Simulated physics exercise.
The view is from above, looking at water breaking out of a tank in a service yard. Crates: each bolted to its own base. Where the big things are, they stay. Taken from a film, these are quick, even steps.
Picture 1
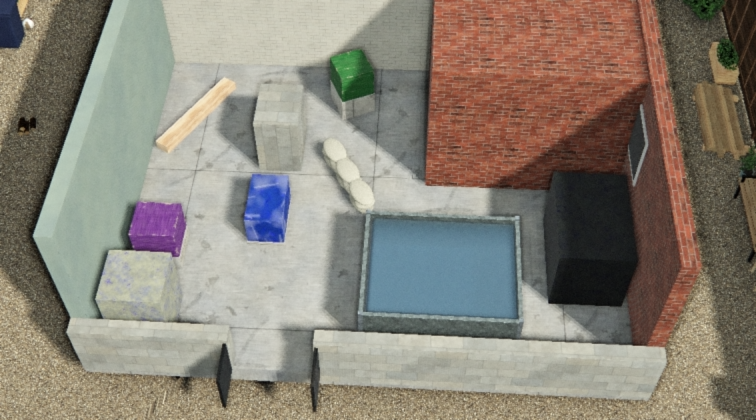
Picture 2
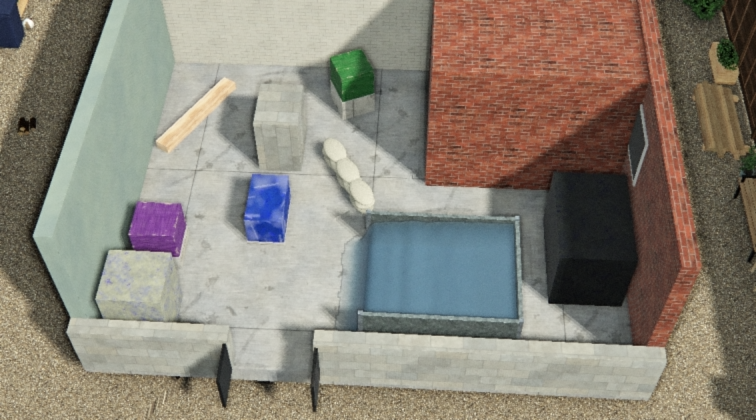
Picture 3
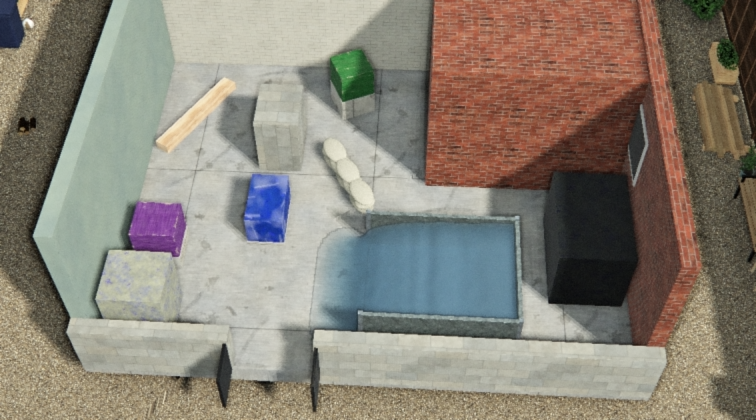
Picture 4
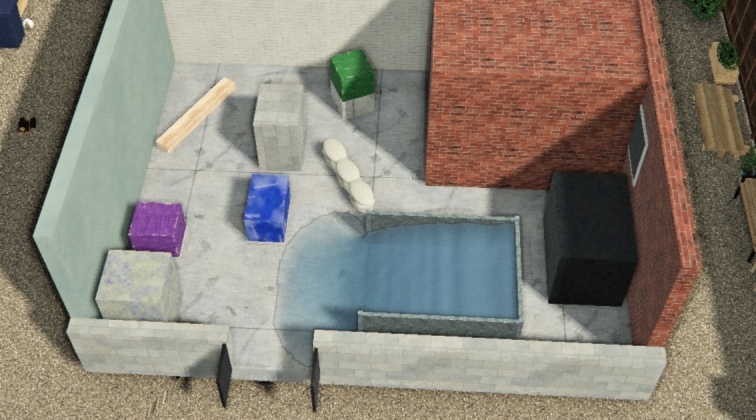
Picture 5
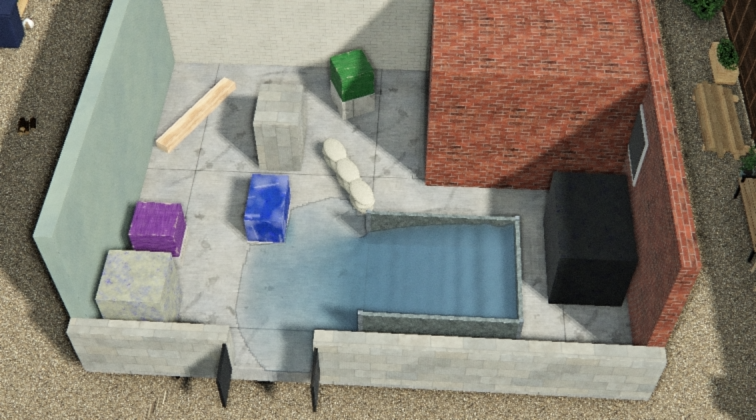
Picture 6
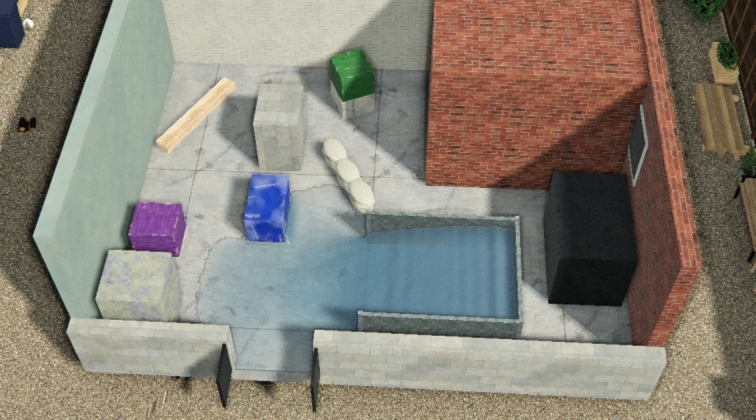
The clip shows a walled yard from above, where a tank of blue water opens on its left side and water pours out, spreading leftward across the paving around a blue block and toward the gateway.
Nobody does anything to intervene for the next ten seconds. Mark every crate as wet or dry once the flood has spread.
Blue crate: Wet, green crate: Dry, purple crate: Wet.
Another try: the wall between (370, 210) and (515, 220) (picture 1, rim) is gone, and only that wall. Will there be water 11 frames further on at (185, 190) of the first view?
At that spot: Parched.
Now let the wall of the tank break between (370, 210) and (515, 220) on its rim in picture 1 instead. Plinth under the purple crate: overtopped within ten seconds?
My reading: The purple one stays dry.
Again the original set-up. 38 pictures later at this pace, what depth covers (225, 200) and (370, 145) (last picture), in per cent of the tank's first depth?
I reckon it's around 10 and then 2 in a hundred.
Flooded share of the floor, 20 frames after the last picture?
Share estimate: About 60 per cent.
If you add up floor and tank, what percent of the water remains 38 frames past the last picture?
Near 82 in a hundred.
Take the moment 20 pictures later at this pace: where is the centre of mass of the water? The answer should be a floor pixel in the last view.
Roughly (267, 252).
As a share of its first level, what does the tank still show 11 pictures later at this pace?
Near 32 in a hundred.
A moment on, water covers 30 % of the floor; the blue crate water round its plinth, the green crate not reached, the purple crate water round its plinth.
Next, water covers 40 % of the floor; the blue crate water round its plinth, the green crate water round its plinth, the purple crate water round its plinth.
Then, water covers 60 % of the floor; the blue crate water round its plinth, the green crate water round its plinth, the purple crate water round its plinth.
Later, water covers 70 % of the floor; the blue crate water round its plinth, the green crate water round its plinth, the purple crate water round its plinth.
In the end, water covers 90 % of the floor; the blue crate was topped, the green crate stayed above the water, the purple crate was topped.
